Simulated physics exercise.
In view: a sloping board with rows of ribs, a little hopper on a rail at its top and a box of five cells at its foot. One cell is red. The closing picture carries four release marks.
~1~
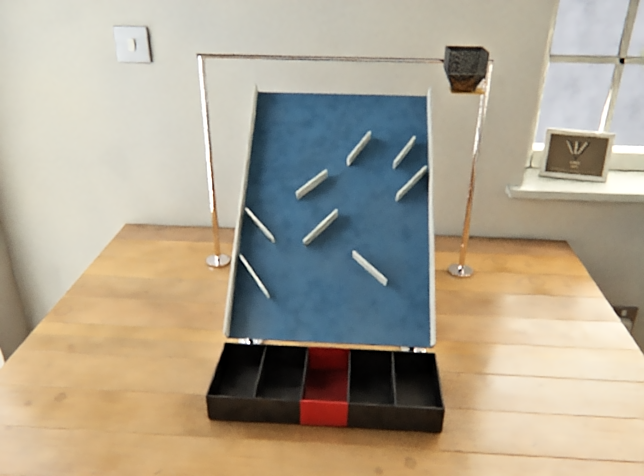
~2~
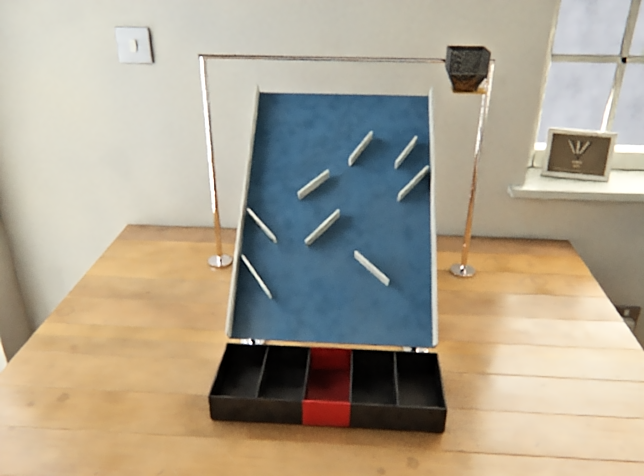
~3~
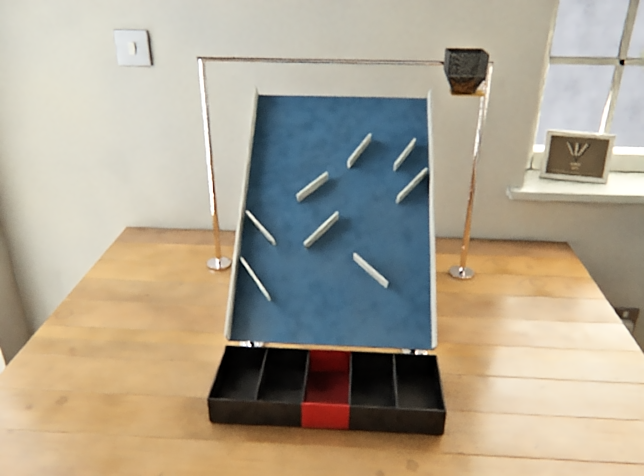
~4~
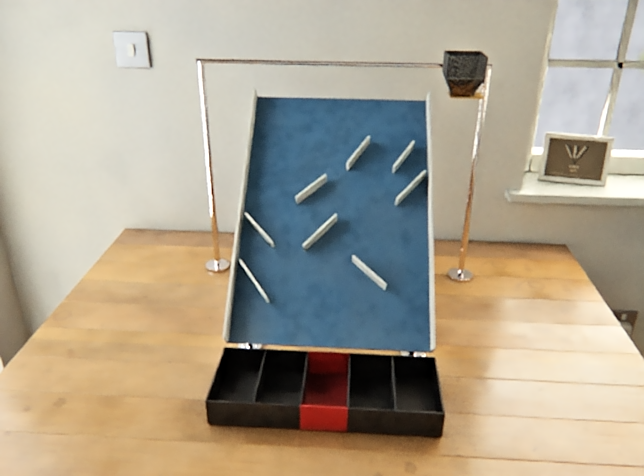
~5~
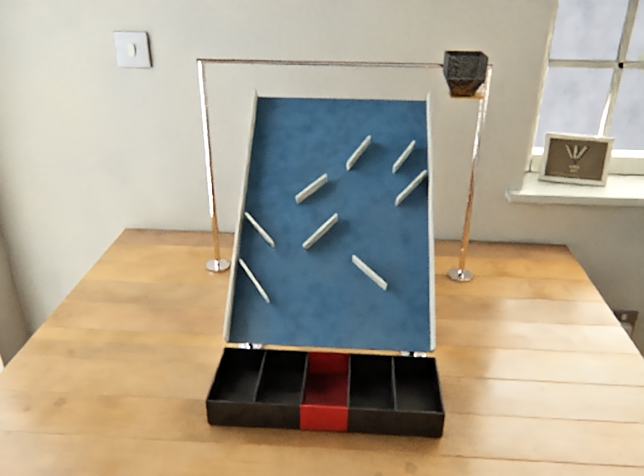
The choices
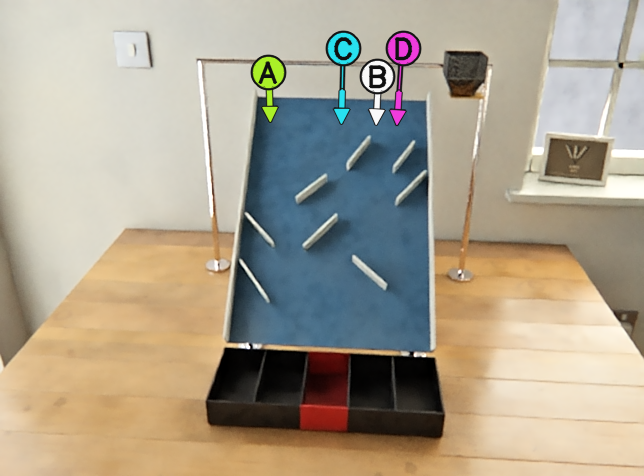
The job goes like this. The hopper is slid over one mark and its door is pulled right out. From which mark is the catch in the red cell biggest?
It is A.
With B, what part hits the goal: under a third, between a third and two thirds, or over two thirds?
Under a third.
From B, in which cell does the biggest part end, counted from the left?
The fifth.
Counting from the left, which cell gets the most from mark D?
The fifth from the left.
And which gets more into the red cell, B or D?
The answer is D.
On the marked copy, mark A meets the board at (270, 116); mark B meets the board at (376, 119); mark C meets the board at (341, 118); mark D meets the board at (397, 119).
With A, about half in the red cell, about a third in other cells, a stray few held on the board, a small part outside the box.
With B, a small part in the red cell, nearly all in other cells.
With C, a small part in the red cell, most in other cells, a stray few outside the box.
With D, about a quarter in the red cell, about two thirds in other cells.
